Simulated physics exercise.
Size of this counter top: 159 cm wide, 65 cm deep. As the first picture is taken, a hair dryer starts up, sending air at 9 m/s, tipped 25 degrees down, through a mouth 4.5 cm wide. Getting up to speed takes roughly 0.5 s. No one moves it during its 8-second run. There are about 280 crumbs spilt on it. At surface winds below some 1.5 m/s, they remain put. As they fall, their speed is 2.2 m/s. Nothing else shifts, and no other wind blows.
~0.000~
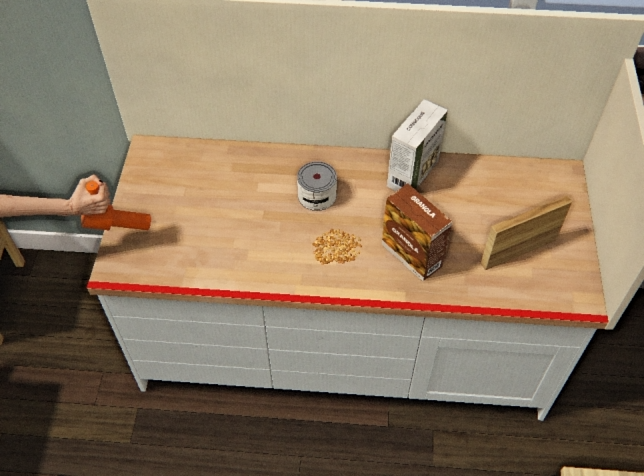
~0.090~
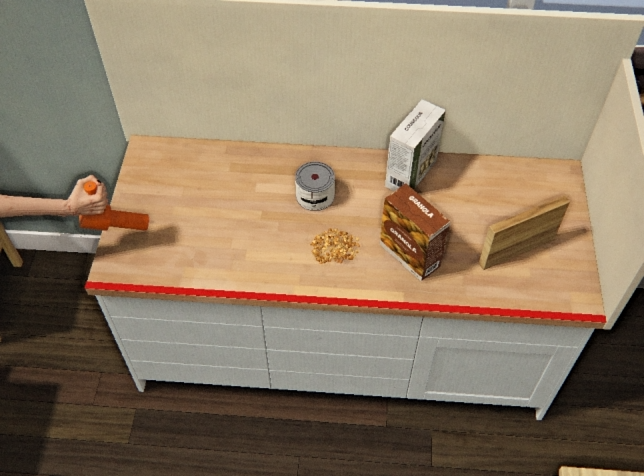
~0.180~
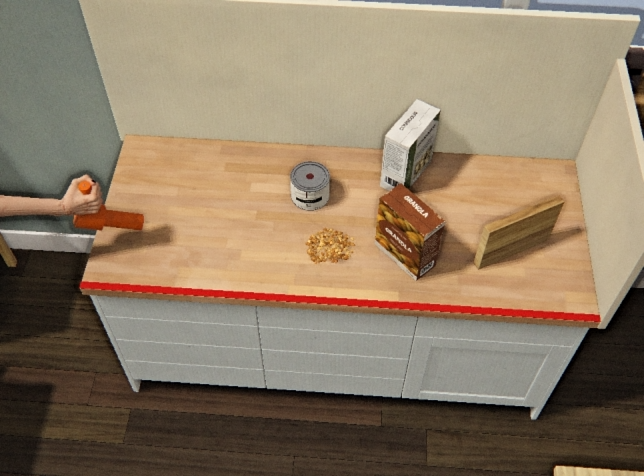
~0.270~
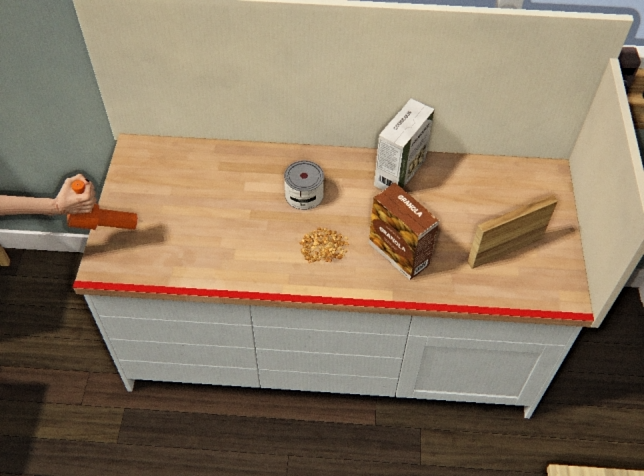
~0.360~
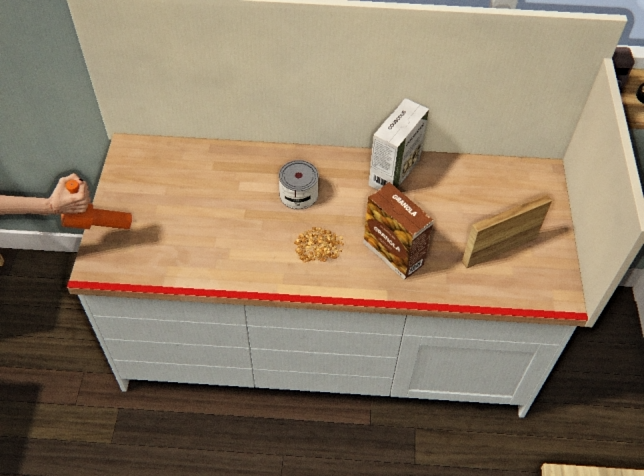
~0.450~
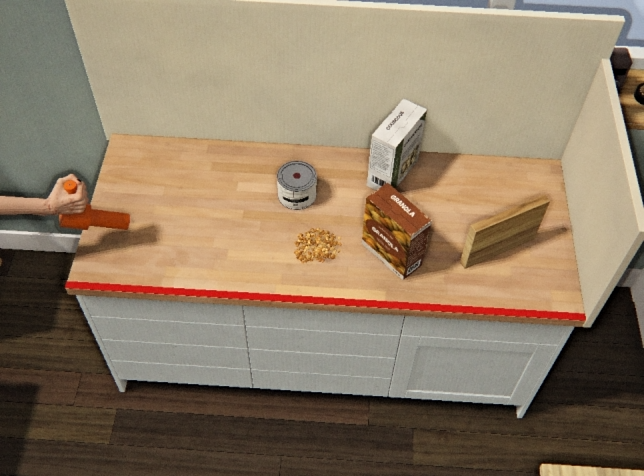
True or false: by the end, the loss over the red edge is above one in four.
False.
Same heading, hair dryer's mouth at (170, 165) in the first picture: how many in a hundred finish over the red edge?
1 %.
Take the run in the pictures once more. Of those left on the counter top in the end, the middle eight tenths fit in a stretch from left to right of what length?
Around 70 centimetres from left to right.
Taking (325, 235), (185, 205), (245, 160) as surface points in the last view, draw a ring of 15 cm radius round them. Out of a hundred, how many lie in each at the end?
In order: About 20 %, then 0 %, then 0 %.
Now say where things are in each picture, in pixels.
In the first picture, the middle of the crumbs is near (336, 247), none has stirred yet and the mouth of the hair dryer is at (149, 222).
In the second picture, the middle of the crumbs is near (334, 249), none has stirred yet and the red edge is centred on (342, 305).
In the third picture, the middle of the crumbs is near (329, 249), none has stirred yet, the top of a tin is at (310, 176) and the top of a carton is at (412, 209).
In the fourth picture, the middle of the crumbs is near (323, 248) and none has stirred yet.
In the fifth picture, the middle of the crumbs is near (318, 248) and none has stirred yet.
In the sixth picture, the middle of the crumbs is near (316, 248) and none has stirred yet.
After 1.6 s the count stands so, 1 % are over the red edge; the middle of those still in play is near (375, 260).
After 2.6 s the count stands so, 2 % are over the red edge; the middle of those still in play is near (377, 261).
After 4.4 s the count stands so, 3 % are over the red edge; the middle of those still in play is near (378, 260).
After 8.0 s, at the end, 4 % are over the red edge; the middle of those still in play is near (377, 261).
